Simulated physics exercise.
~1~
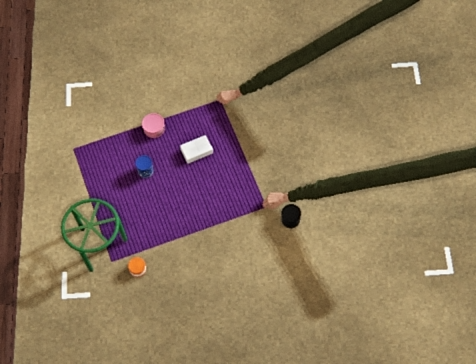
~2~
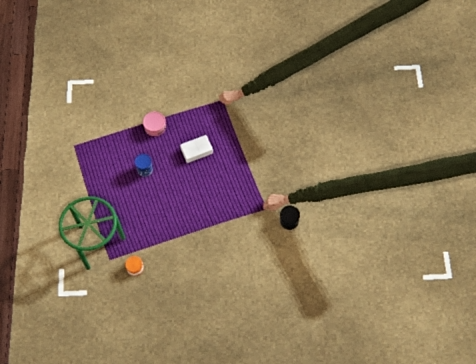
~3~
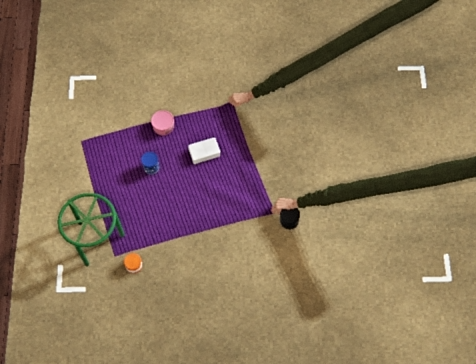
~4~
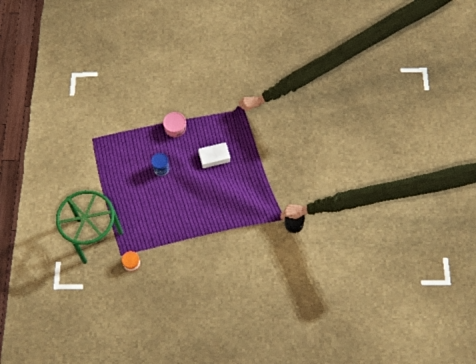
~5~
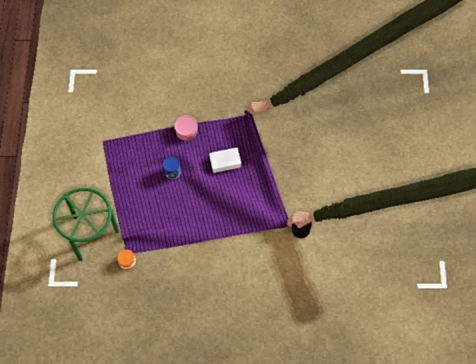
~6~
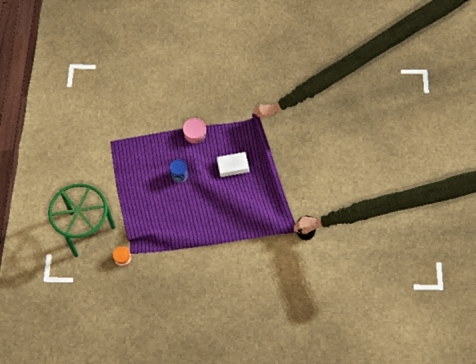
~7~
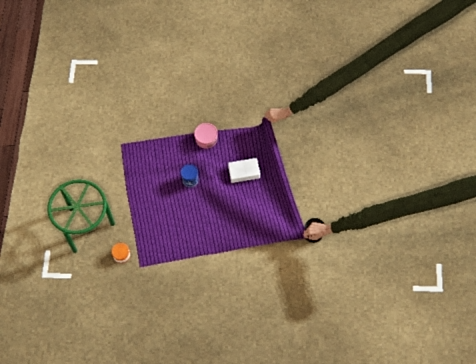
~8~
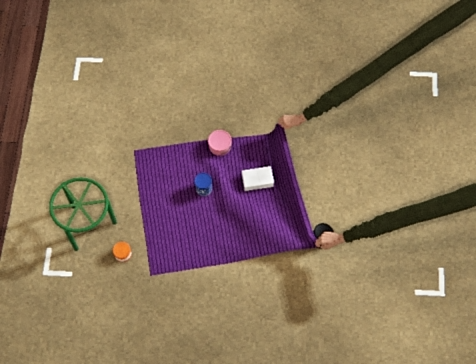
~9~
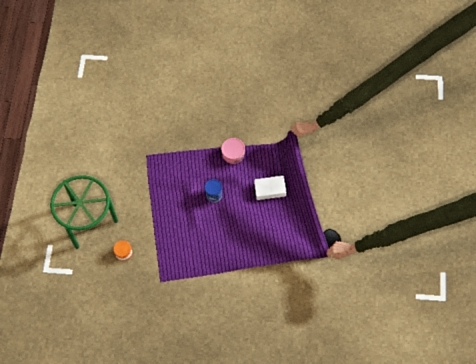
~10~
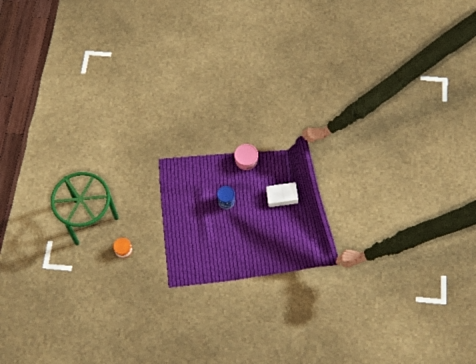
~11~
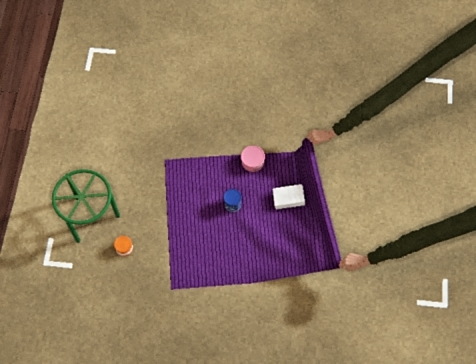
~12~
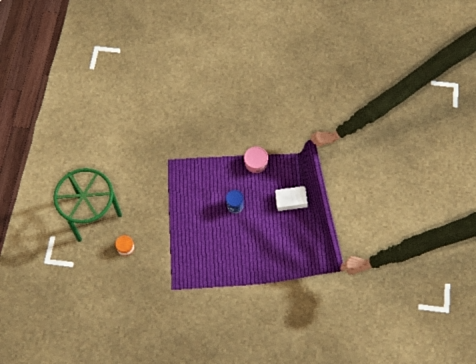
At the start, a purple dust sheet lies on a sandy-coloured floor carrying a pink bucket, a blue bin and a white crate, while two hands grip its right edge. A green stool and an orange pot sit near its left side, and a black bin stands by the lower hand. The hands draw the sheet to the right, and its load rides along as folds form near the gripped edge. The pull then angles downward, leaving the stool and pot behind, and the black bin shifts right until it disappears from view. Finally the sheet slows and rests, still held, with the bucket, blue bin and crate on it.
